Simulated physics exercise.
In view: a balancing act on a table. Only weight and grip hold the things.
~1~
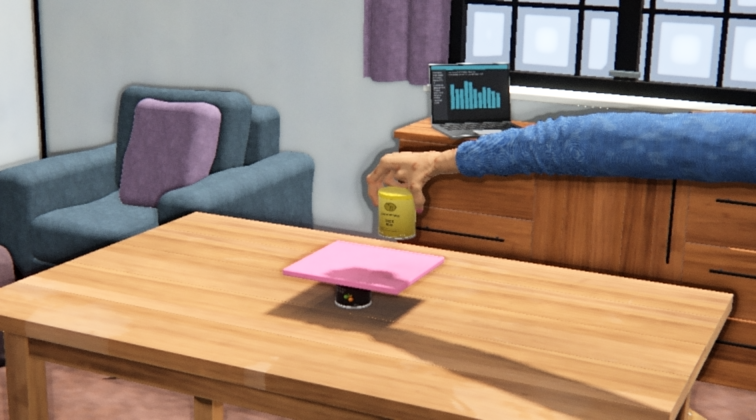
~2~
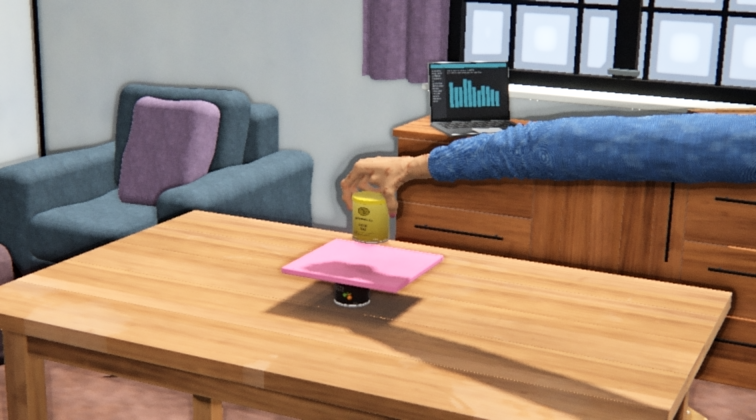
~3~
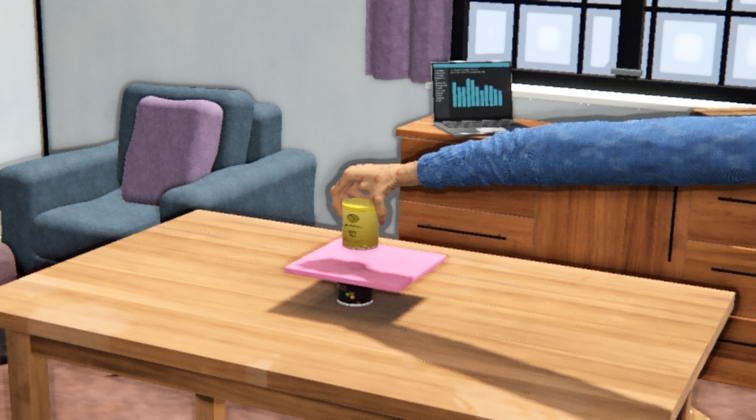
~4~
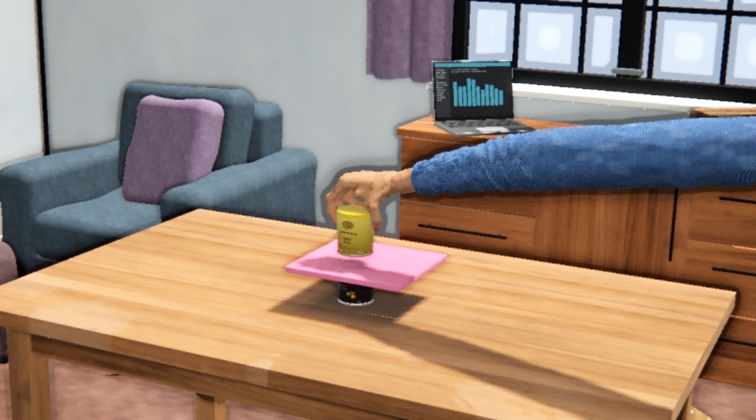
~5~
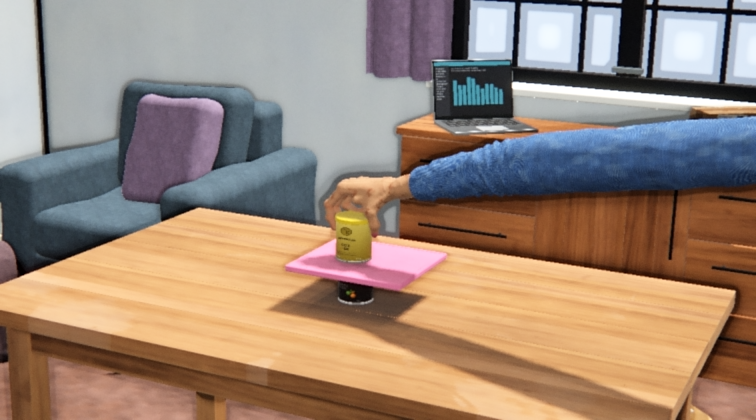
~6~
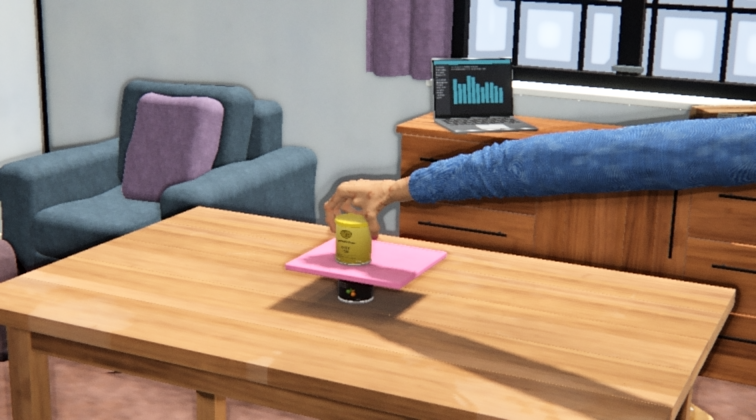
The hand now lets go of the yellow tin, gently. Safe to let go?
Outcome: The stack holds.
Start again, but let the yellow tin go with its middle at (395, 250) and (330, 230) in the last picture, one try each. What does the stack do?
First try: It gives way; second try: It holds.
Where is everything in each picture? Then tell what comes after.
The first frame shows still above its spot; yellow tin (397, 213).
The second frame shows still above its spot; yellow tin (371, 217).
The third frame shows still above its spot; yellow tin (361, 224).
The fourth frame shows still above its spot; yellow tin (356, 231).
The fifth frame shows still above its spot; yellow tin (354, 237).
The sixth frame shows set down, still held; yellow tin (354, 240).
Then, 0.80 s past the last view, nothing moves.
Then, 1.70 s past the last view, yellow tin resting near (354, 240).
Finally, all 3 still in place. Final places as the last picture's camera would see them, yellow tin near (354, 240). The stack stays up.
